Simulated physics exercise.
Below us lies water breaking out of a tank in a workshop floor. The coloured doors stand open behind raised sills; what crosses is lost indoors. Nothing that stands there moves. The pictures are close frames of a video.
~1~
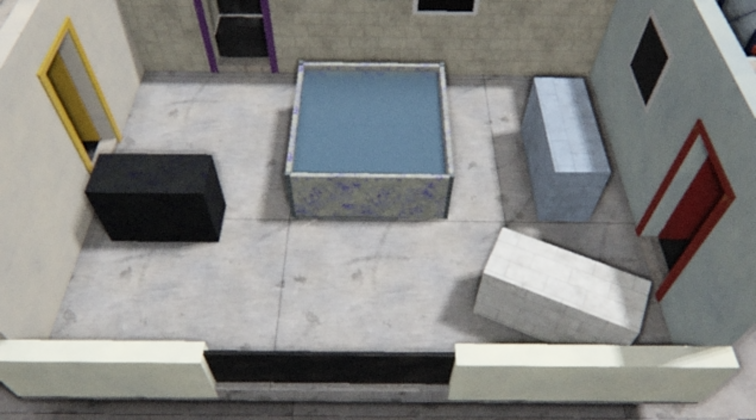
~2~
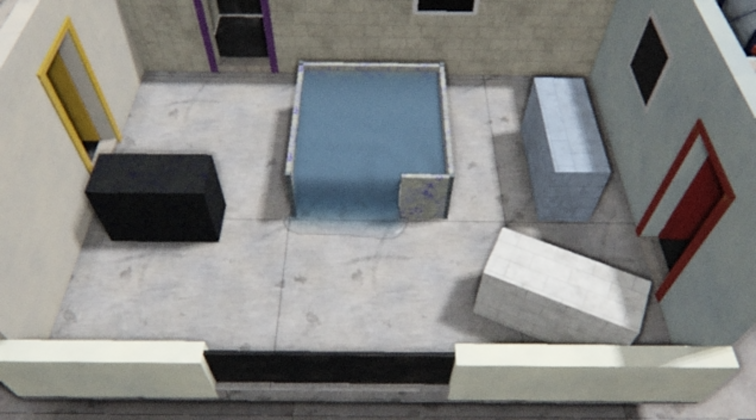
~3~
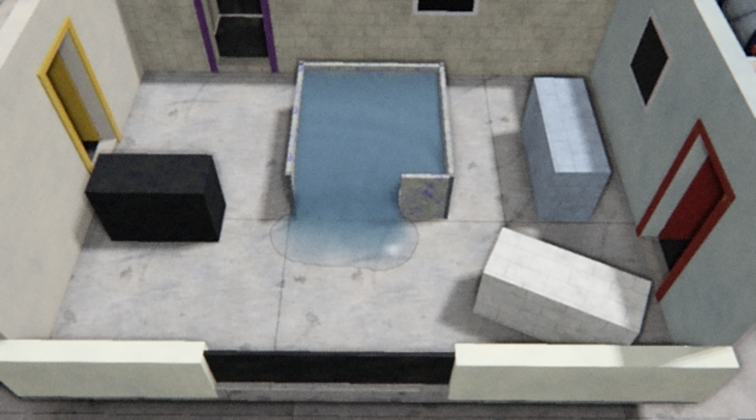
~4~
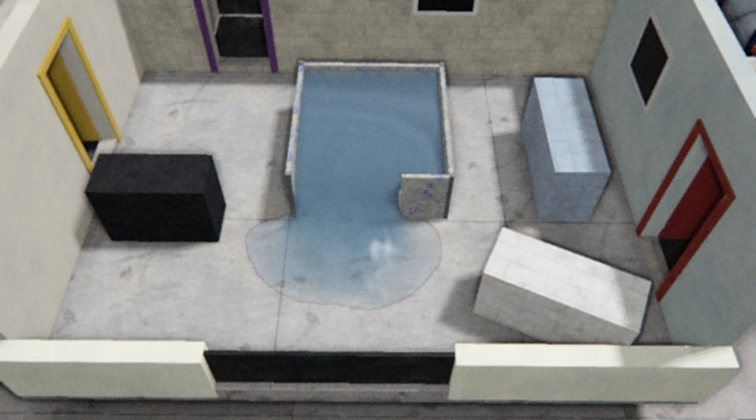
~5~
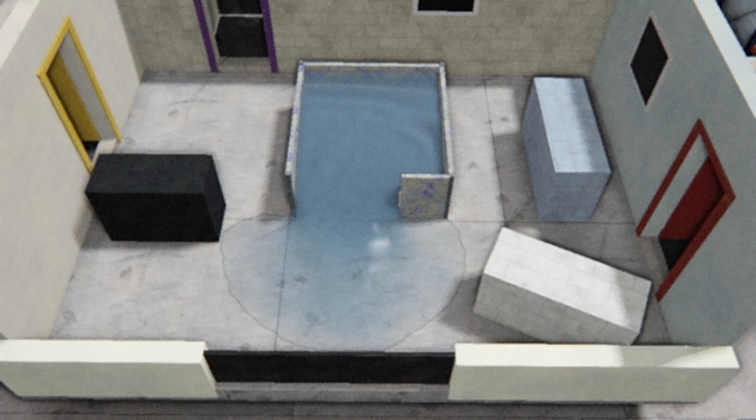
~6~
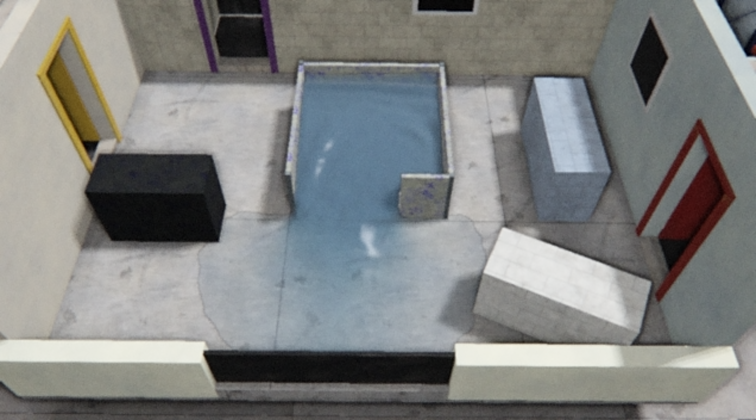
Water in a tank breaks out through a gap in the front and spreads across the floor.
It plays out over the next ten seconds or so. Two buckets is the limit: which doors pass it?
One by one: The purple door admits no more than that; the red door lets in a lot; the yellow door admits no more than that.
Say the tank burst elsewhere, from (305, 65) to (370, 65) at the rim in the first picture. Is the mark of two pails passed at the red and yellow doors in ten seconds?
Red takes more, yellow goes over.
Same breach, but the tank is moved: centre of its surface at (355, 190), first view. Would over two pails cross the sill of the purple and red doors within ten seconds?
In short: Purple keeps below it, red takes less.
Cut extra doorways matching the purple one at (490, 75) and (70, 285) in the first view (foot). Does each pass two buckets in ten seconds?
As listed: Holds, goes over.
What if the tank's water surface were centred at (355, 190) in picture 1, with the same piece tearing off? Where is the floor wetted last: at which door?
That is the purple one.
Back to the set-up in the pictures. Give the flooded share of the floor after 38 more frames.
Near 90 in a hundred.
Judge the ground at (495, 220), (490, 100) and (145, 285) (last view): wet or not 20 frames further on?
As listed: Awash, dry, flooded.
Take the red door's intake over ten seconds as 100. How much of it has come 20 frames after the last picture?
Roughly 0 per cent.
A moment on, water covers 30 % of the floor; the purple door not reached, the red door not reached, the yellow door not reached.
Next, water covers 35 % of the floor; the purple door not reached, the red door not reached, the yellow door not reached.
Then, water covers 55 % of the floor; the purple door not reached, the red door wet at the sill, nothing in, the yellow door wet at the sill, nothing in.
Later, water covers 90 % of the floor; the purple door wet at the sill, nothing in, the red door wet at the sill, nothing in, the yellow door under two buckets in.
In the end, water covers 100 % of the floor; the purple door under two buckets in, the red door over two buckets in, the yellow door under two buckets in.
